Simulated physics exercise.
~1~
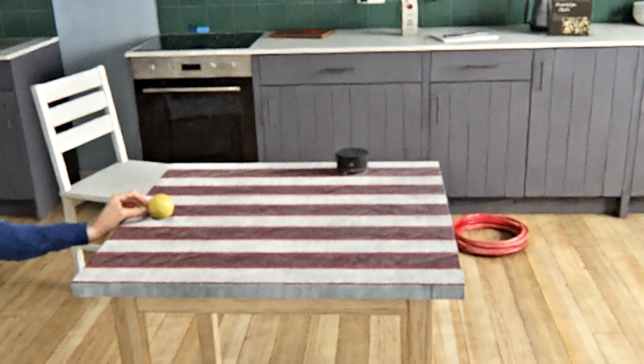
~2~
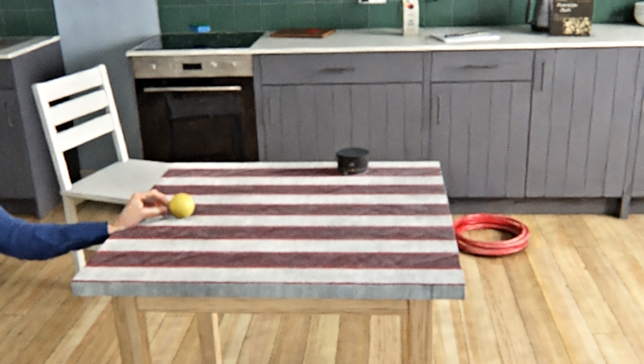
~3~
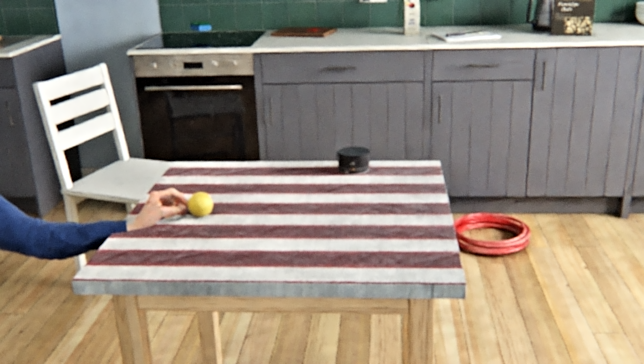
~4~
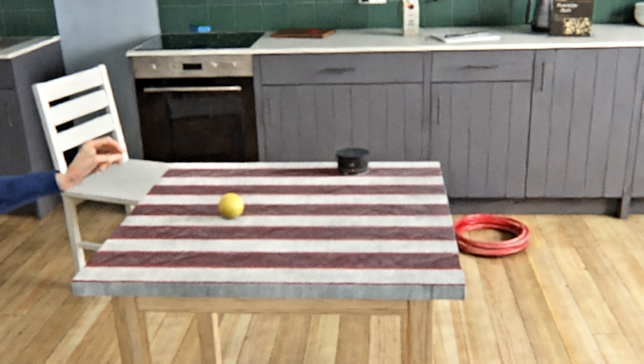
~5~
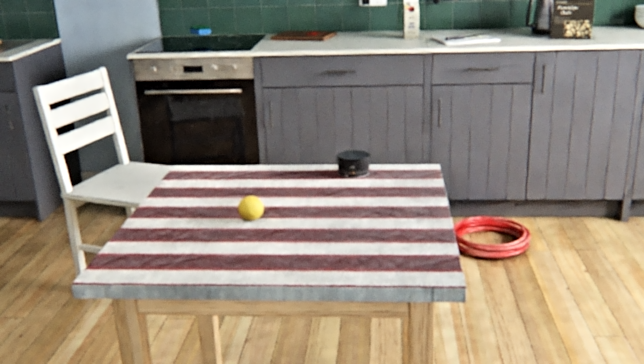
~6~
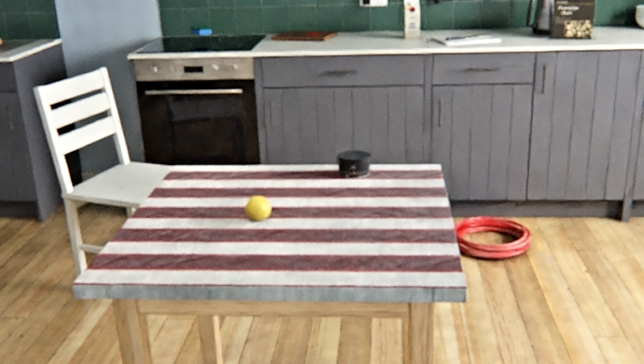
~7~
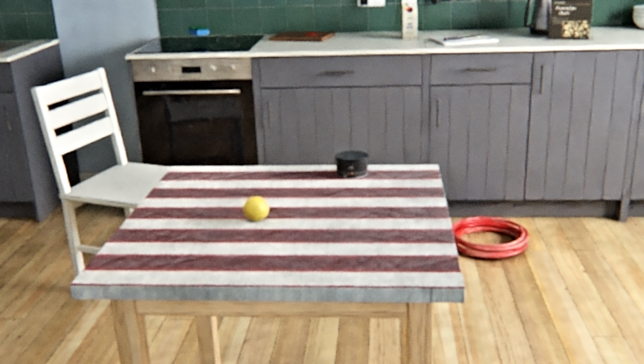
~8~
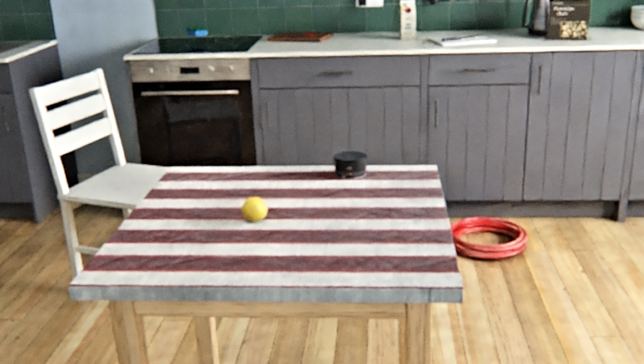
A yellow lemon is pushed to the right by a hand across a striped tabletop in a kitchen, then rolls a little farther after the hand lets go and withdraws. It comes to rest on the table, while a black tub stays in place behind it.
